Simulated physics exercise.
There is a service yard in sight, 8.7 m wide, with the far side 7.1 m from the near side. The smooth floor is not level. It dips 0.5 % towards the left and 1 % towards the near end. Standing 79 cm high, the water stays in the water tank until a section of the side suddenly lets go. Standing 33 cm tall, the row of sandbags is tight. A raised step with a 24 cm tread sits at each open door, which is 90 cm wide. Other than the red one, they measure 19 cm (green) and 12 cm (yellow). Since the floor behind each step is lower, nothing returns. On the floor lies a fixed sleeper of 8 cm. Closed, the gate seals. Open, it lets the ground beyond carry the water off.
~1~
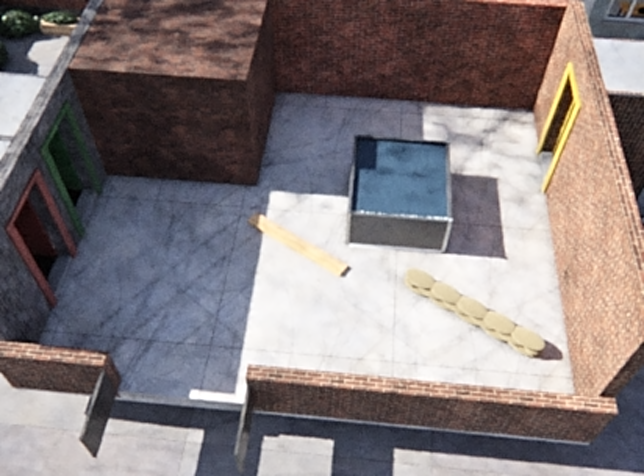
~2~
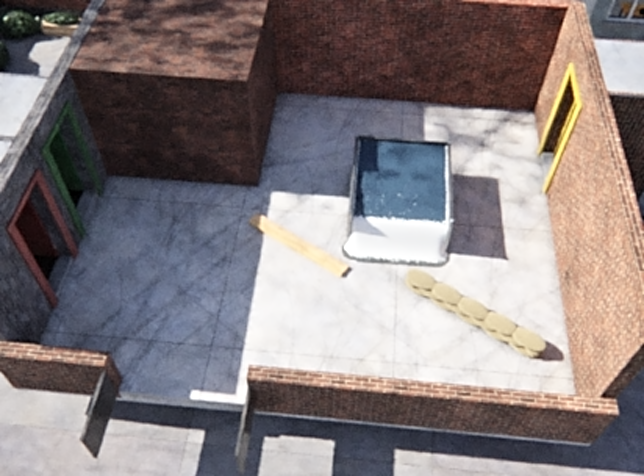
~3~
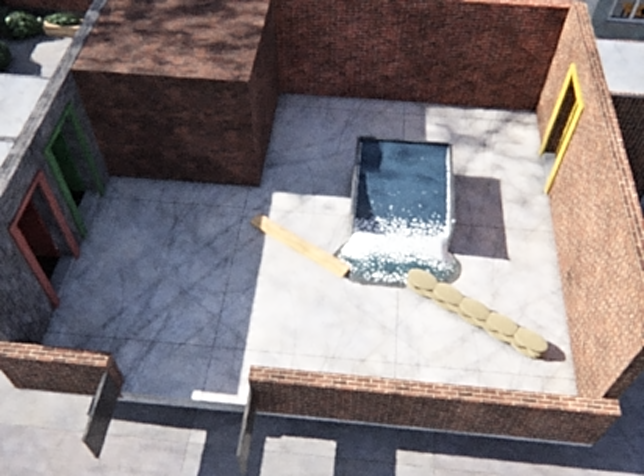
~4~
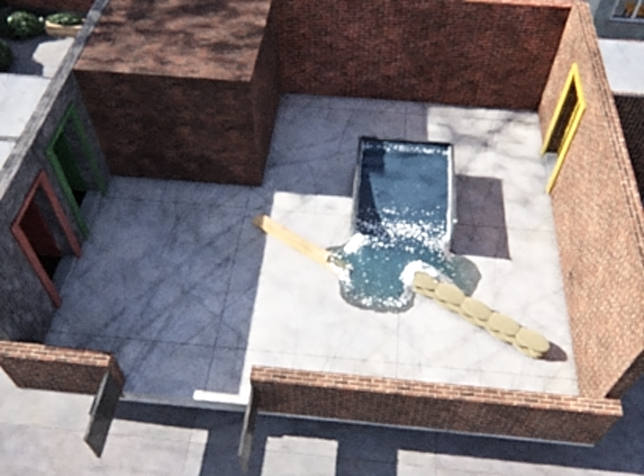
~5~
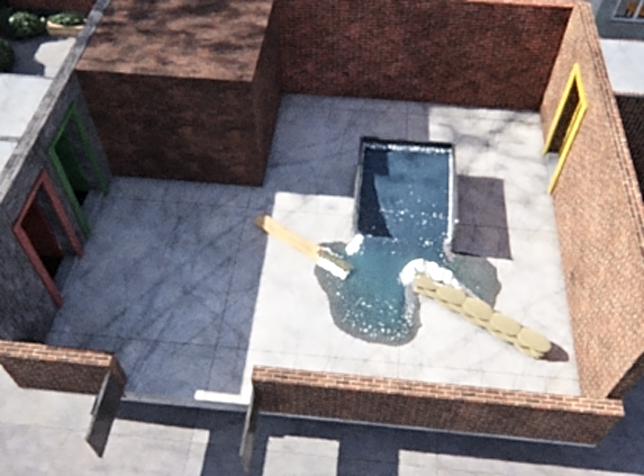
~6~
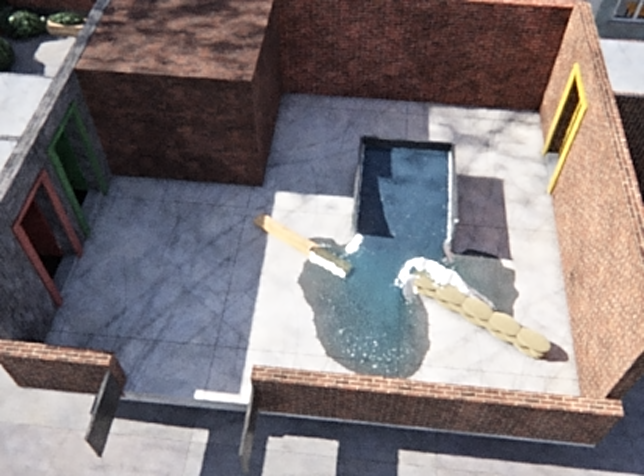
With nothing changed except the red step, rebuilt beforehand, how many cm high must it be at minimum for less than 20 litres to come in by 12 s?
At least 7.5 cm or so.
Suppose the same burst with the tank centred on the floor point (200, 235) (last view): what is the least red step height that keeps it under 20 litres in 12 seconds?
Some 7.0 cm.
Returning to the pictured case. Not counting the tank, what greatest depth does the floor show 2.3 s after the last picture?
I'd estimate roughly 31 cm.
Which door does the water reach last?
Green.
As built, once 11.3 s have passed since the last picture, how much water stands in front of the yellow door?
Some 3.0 cm.
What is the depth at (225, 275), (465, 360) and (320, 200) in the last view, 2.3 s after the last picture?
Ordered as asked: 0, 7, 0 cm.
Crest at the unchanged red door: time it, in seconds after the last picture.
I'd guess close to 3.5 seconds.
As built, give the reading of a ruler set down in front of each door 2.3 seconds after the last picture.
Green door: 0 cm; red door: 0 cm; yellow door: 2 cm.
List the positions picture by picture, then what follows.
In the first picture, the water tank at (400, 179) is whole and still, 79 cm deep; the red door at (46, 245) is dry.
In the second picture, the gap is at (397, 236), the front 0.3 m out at (351, 255); the back of the water tank holds 79 cm.
In the third picture, the gap is at (399, 239), the front 0.8 m out at (354, 278); the back of the water tank holds 78 cm.
In the fourth picture, the gap is at (400, 240), the front 1.3 m out at (360, 304); the back of the water tank holds 72 cm.
In the fifth picture, the front is at (381, 340), 2.0 m from the gap at (401, 240); 3.9 m2 of floor is wet, 66 cm left at the back.
In the sixth picture, the front is at (390, 377), 2.6 m from the gap at (401, 240); 5.6 m2 of floor is wet, 66 cm left at the back; the red door at (52, 245), 5.9 m from the gap, is still 4.2 m from the nearest water.
Then, 0.7 s after the last picture water covers 25 % of the floor, deepest (44 cm) near (418, 271); it has not reached the red door.
Then, 2.3 s after the last picture water covers 45 % of the floor, deepest (31 cm) near (581, 421); it has not reached the red door.
Then, 11.3 s after the last picture water covers 95 % of the floor, deepest (10 cm) near (35, 368); 8 cm at the red door, 3 litres in over its 10 cm step.
At the red door as built, the water peaked near 12 cm, 3.7 s after the last picture.
With a step of 7 cm, 27 litres would have come in within the 12 s; with 9.5 cm, 4 litres. So under 20 litres takes about 7.5 cm.
